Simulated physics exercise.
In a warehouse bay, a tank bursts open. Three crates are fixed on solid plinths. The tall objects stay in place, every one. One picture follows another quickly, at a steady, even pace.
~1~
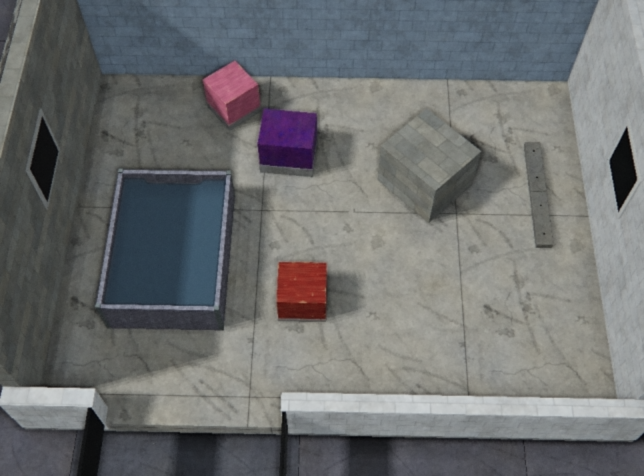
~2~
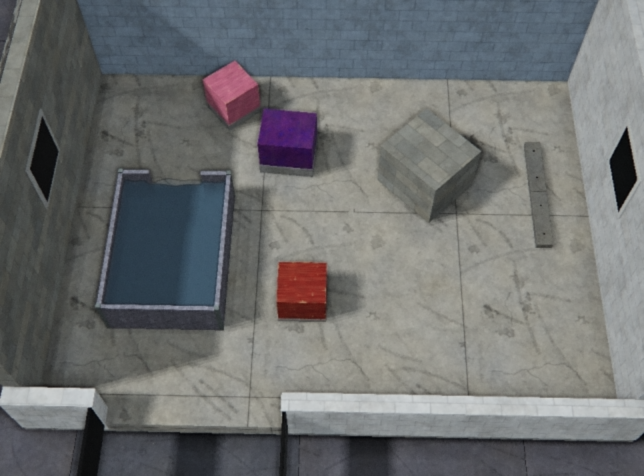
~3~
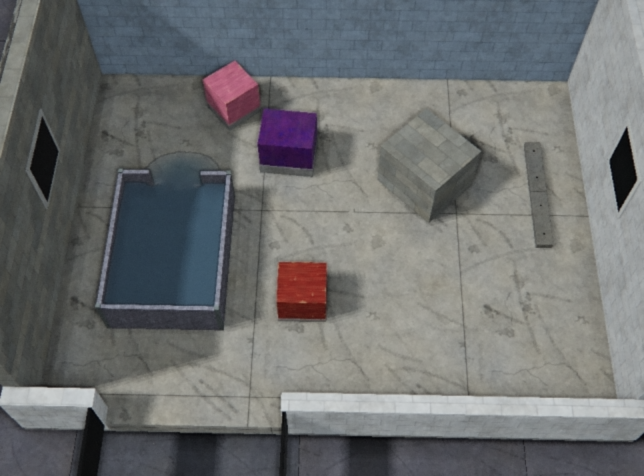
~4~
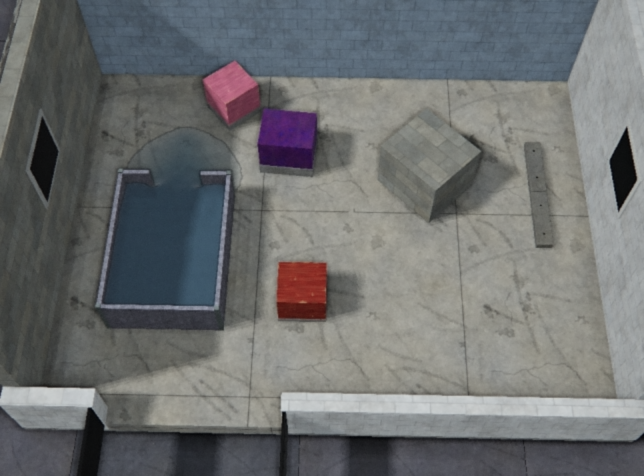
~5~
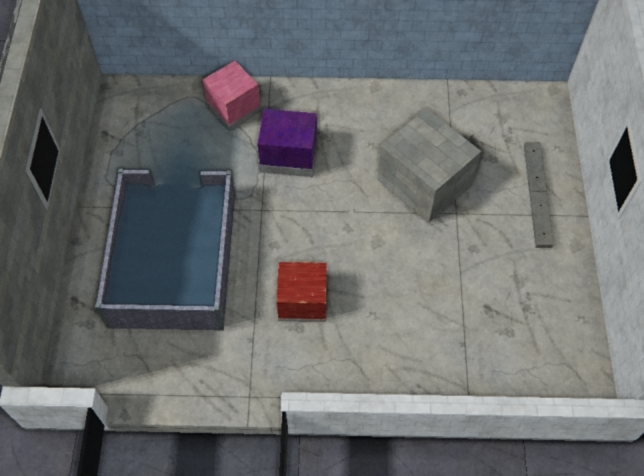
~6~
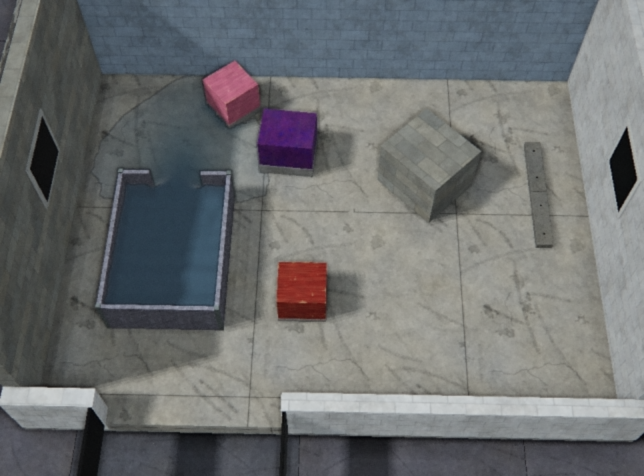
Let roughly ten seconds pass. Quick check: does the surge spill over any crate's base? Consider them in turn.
The purple crate will come through untouched; the pink crate will not stay dry; the red crate will come through untouched.
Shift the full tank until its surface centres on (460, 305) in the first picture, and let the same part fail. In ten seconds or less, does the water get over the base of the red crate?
Red crate: Unaffected.
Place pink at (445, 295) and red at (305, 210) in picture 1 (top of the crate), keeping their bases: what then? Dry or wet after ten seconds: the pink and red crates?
So the pink crate stays high and dry and the red crate stays high and dry.
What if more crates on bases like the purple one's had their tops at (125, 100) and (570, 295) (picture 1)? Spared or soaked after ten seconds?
One by one: Gets flooded; is not reached.
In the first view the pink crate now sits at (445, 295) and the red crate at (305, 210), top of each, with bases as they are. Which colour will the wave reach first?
Answer: The crate marked purple.
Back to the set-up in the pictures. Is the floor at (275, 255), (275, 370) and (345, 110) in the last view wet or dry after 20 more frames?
Taking the three spots one by one, I'd call them clear, clear and drenched.
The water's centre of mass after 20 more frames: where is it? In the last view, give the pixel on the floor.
The spot I would choose is (192, 186).
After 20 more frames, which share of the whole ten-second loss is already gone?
Roughly 0 percent.
A moment on, water covers 15 % of the floor; the purple crate water round its plinth, the pink crate water round its plinth, the red crate not reached.
Next, water covers 20 % of the floor; the purple crate water round its plinth, the pink crate water round its plinth, the red crate not reached.
Then, water covers 30 % of the floor; the purple crate water round its plinth, the pink crate water round its plinth, the red crate not reached.
Later, water covers 50 % of the floor; the purple crate water round its plinth, the pink crate water round its plinth, the red crate water round its plinth.
In the end, water covers 85 % of the floor; the purple crate stayed above the water, the pink crate was topped, the red crate stayed above the water.
